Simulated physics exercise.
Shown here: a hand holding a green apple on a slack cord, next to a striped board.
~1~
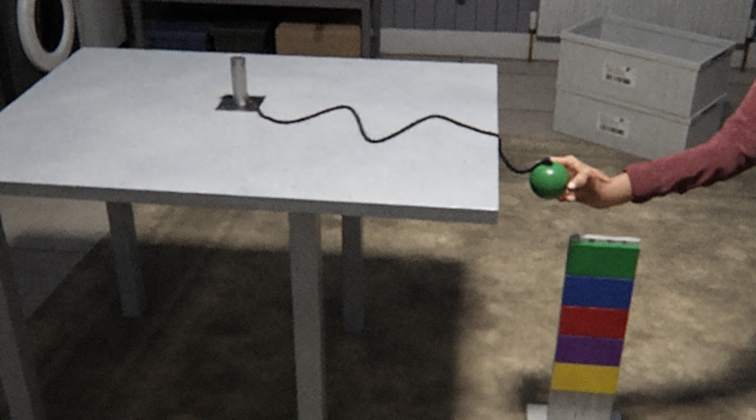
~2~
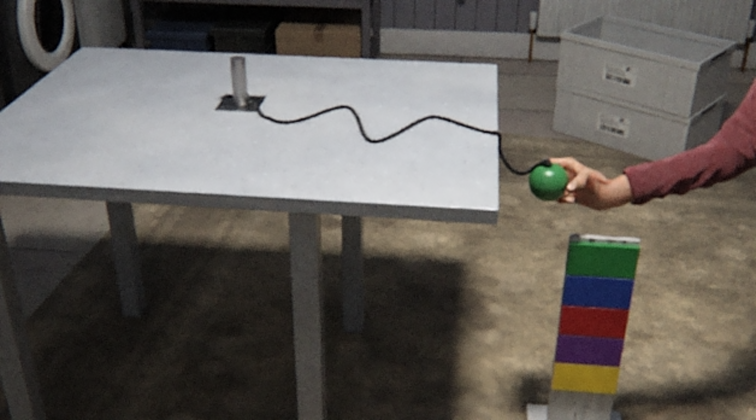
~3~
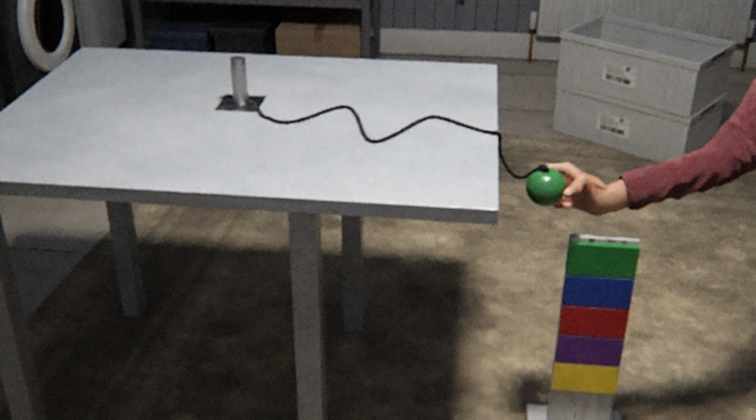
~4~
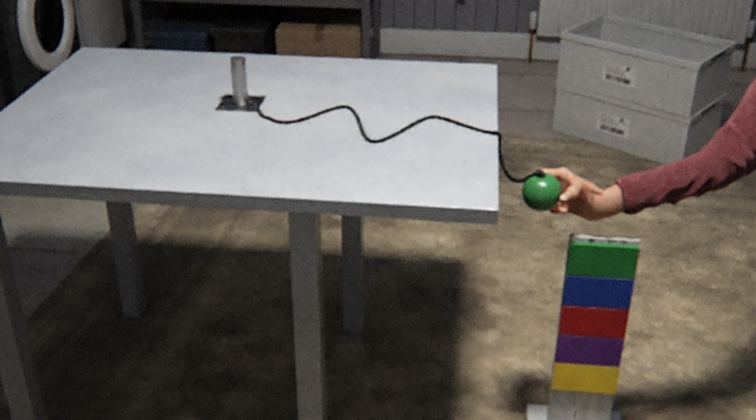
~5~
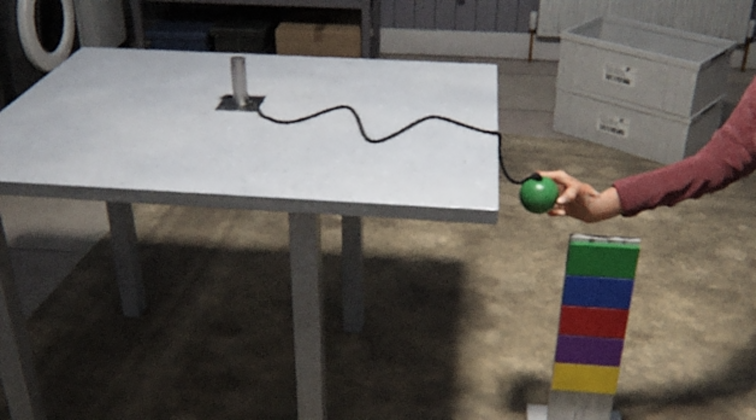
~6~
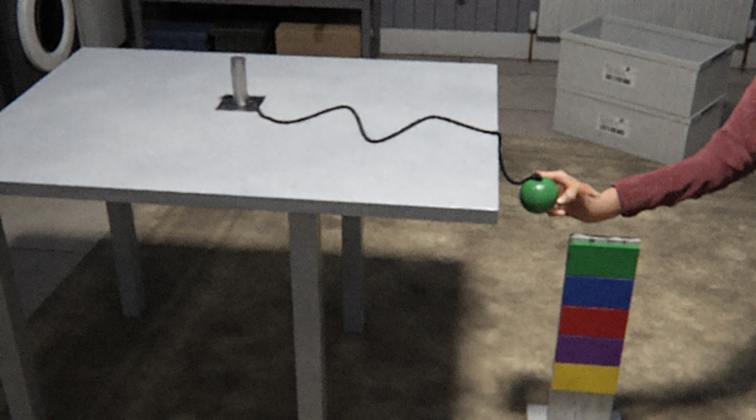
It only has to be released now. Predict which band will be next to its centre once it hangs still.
I would say the purple band.
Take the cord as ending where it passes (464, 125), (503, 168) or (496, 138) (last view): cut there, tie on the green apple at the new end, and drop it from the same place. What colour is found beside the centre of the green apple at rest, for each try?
One at a time, the answers are: Green; red; blue.
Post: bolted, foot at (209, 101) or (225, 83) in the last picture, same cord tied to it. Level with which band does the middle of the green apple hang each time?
One after the other, red; red.
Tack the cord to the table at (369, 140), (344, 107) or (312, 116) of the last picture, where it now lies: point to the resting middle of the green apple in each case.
Per try (px, approx.): (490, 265), (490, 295), (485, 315).
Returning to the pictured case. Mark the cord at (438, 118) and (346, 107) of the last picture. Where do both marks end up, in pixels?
Around (492, 199), then around (382, 119).
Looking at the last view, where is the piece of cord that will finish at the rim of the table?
Approx. (393, 136).
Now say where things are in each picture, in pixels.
Green apple (549, 180); green (603, 262); blue (598, 293); red (594, 323); purple (590, 351); yellow (585, 379), in the first frame.
Green apple (549, 182); cord through (265, 117) (334, 109) (364, 135) (415, 124) (485, 132), in the second frame.
Green apple (546, 187), in the third frame.
Green apple (542, 192); cord through (265, 117) (334, 109) (364, 135) (415, 124) (485, 132), in the fourth frame.
Green apple (539, 195), in the fifth frame.
Green apple (539, 195); cord through (265, 117) (334, 109) (364, 135) (415, 124) (485, 132), in the sixth frame.
Soon after, apple near (493, 319); level with red.
Then, apple near (471, 330); level with purple.
At rest, apple near (480, 335); level with purple. At purple.
